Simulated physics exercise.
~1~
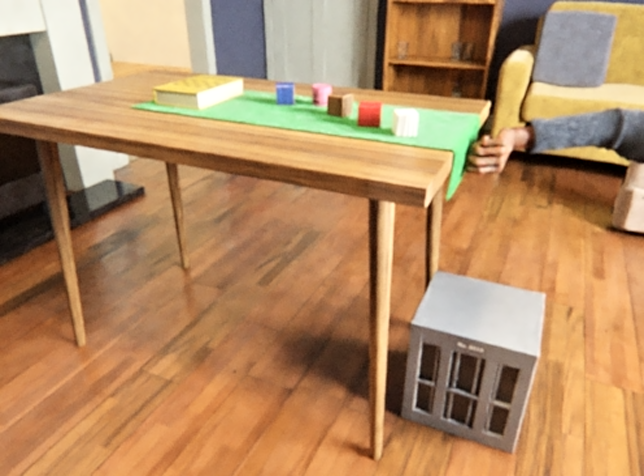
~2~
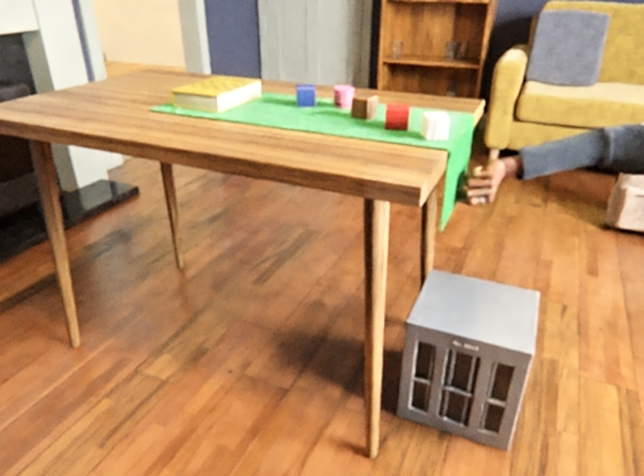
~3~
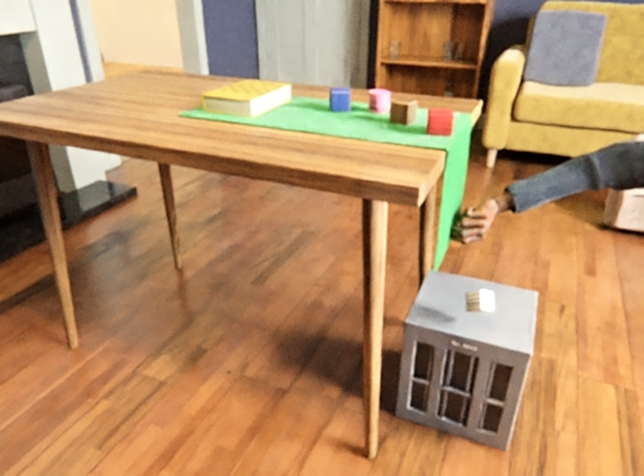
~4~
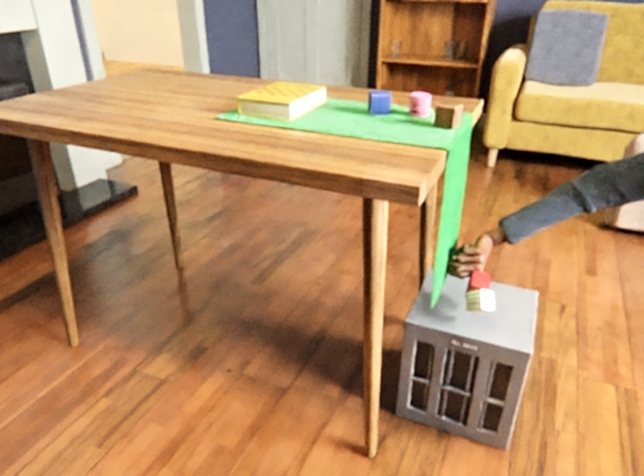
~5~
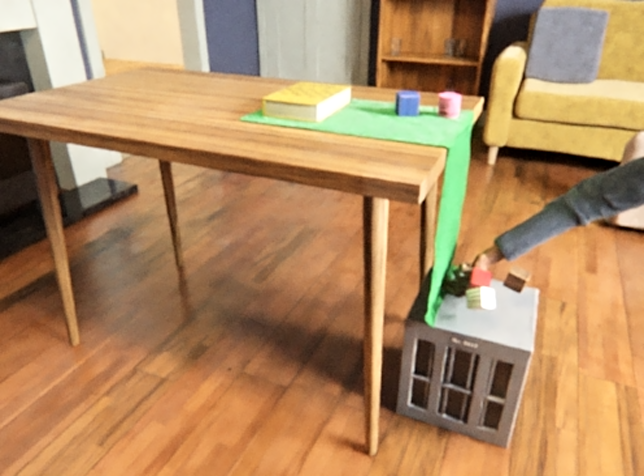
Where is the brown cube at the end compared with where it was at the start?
At the start the brown cube sat on the green runner on top of the table, and by the end it was down at the top of the grey crate, to the right of the red cube.
